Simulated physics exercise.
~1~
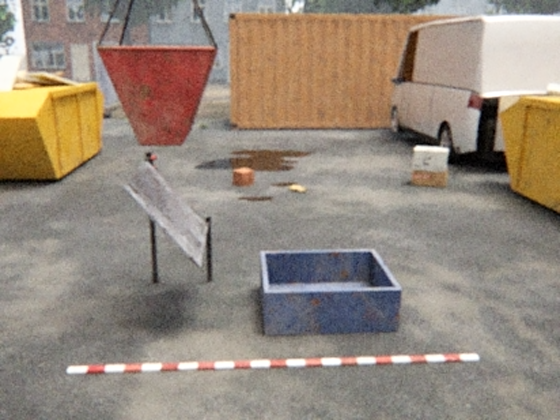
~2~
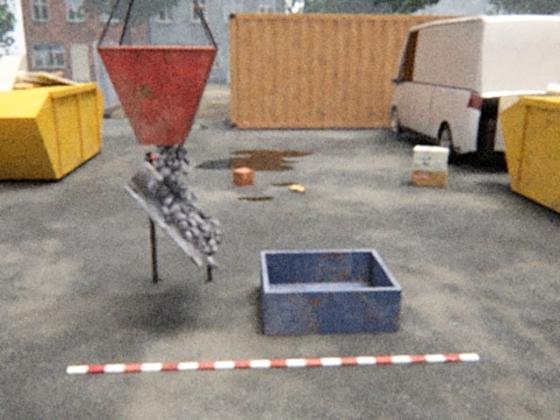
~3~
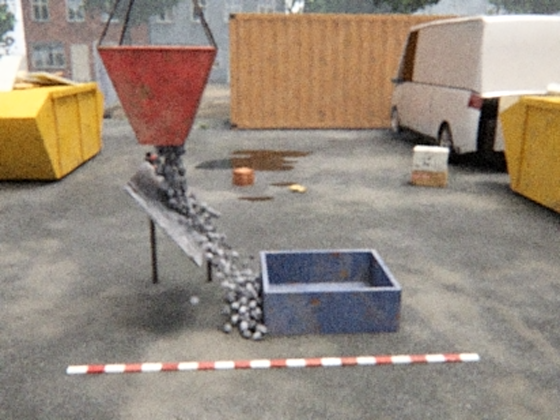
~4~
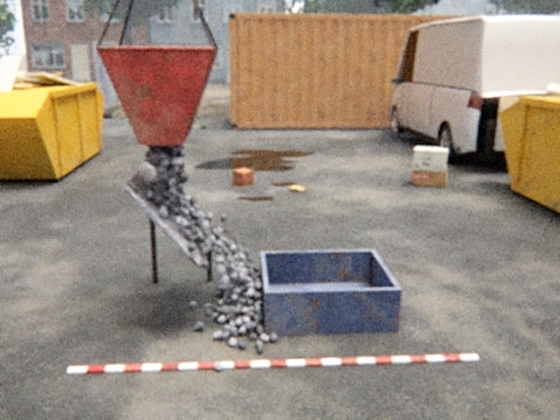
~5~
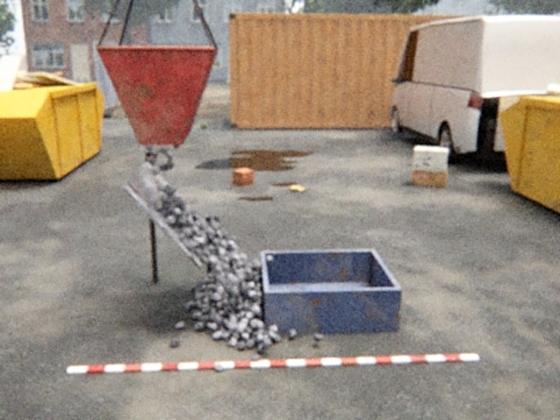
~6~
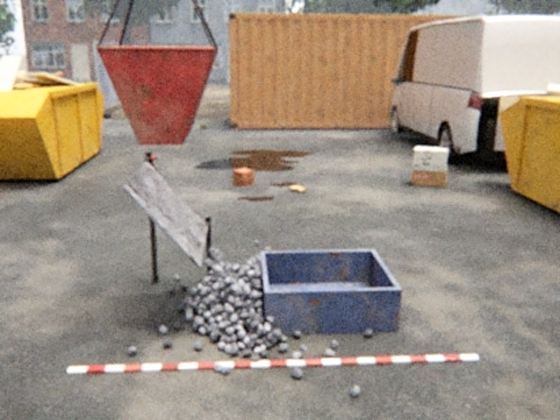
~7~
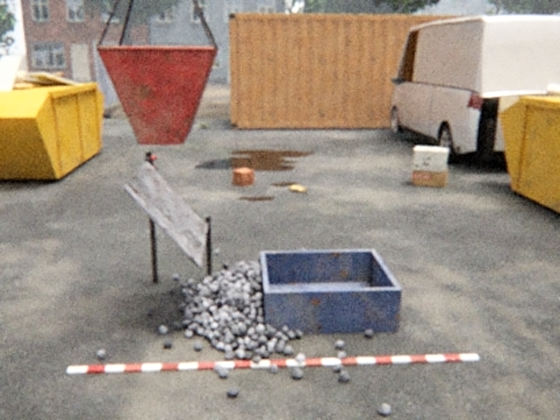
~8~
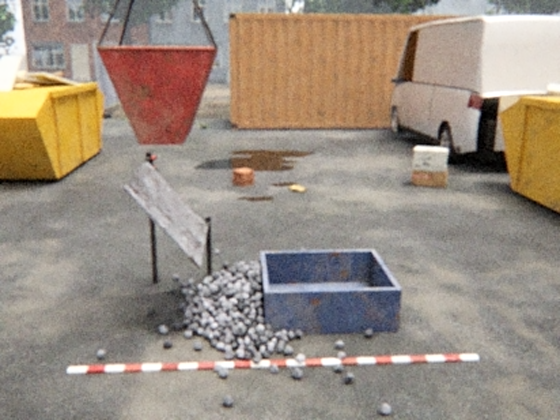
To begin with, a red skip hangs above a tilted steel slide in a paved yard, with an open blue bin to the right and a striped staff lying in front. Grey stones then pour from the bottom of the skip onto the slide and tumble down to the right. They drop short of the bin and pile up against its left side while the skip empties. A few roll forward past the striped staff. Finally the stones lie still in a heap left of the bin, with some scattered in front and none seen inside.
